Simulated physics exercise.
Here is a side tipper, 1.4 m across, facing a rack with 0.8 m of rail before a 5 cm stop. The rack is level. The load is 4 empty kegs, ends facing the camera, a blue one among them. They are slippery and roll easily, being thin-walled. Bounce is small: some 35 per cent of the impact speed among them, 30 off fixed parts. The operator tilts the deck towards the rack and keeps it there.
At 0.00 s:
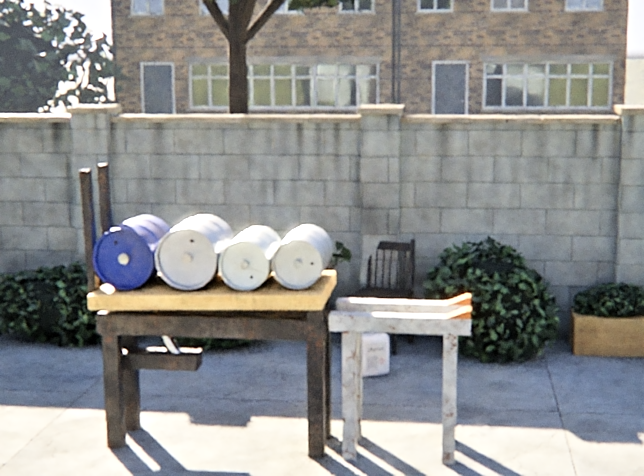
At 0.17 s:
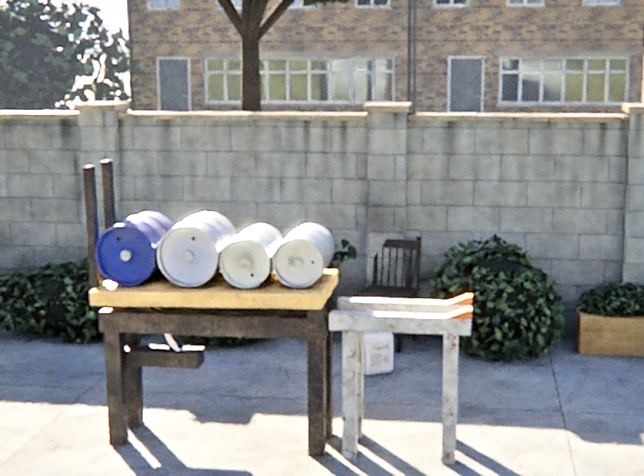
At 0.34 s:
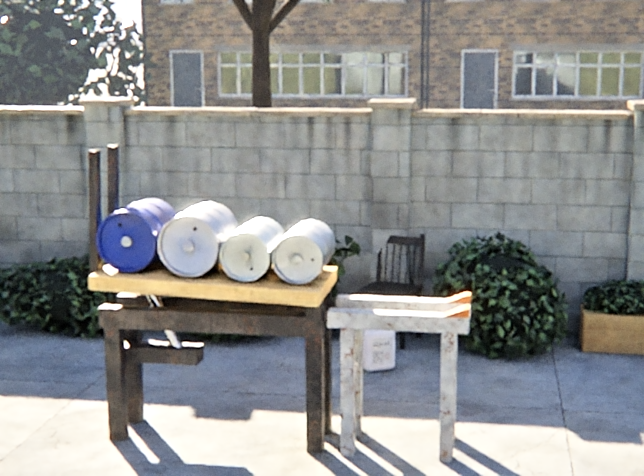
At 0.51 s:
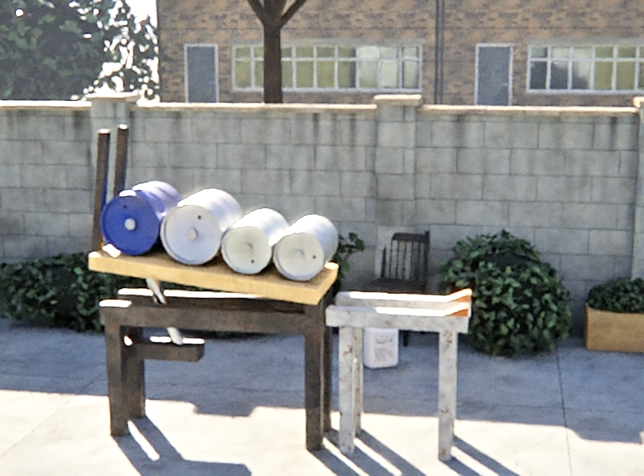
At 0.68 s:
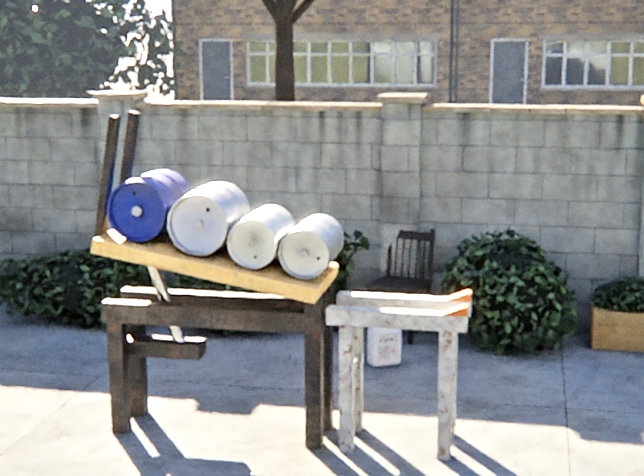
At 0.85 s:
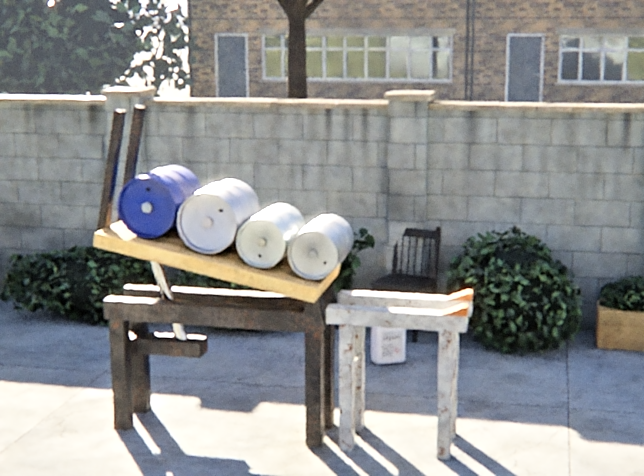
We see four kegs, a blue one at the left and three pale ones, lying side by side on a wooden deck; its left end rises, tilting it towards a whitish rack, and the kegs edge slightly right.
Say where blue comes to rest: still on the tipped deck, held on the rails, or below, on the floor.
The blue keg ends held on the rails.
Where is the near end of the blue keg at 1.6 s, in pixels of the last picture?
Around (227, 228).
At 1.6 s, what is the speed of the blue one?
Near 0.9 m/s.
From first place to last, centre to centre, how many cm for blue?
Blue 140.
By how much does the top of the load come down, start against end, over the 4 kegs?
Some 15 cm lower.
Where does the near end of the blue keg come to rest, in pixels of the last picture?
At about (353, 278).
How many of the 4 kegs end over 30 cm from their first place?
The count is 4.
Then, 1.6 s in, blue is on the deck, 65 cm from the hinge, rolling right; 0 lost over the end.
Then, 2.6 s in, blue is on the rack, 75 cm from the rack's far end, rolling right; 1 lost over the end.
In the end (4.9 s), blue is on the rack, 70 cm from the rack's far end; 2 lost over the end.
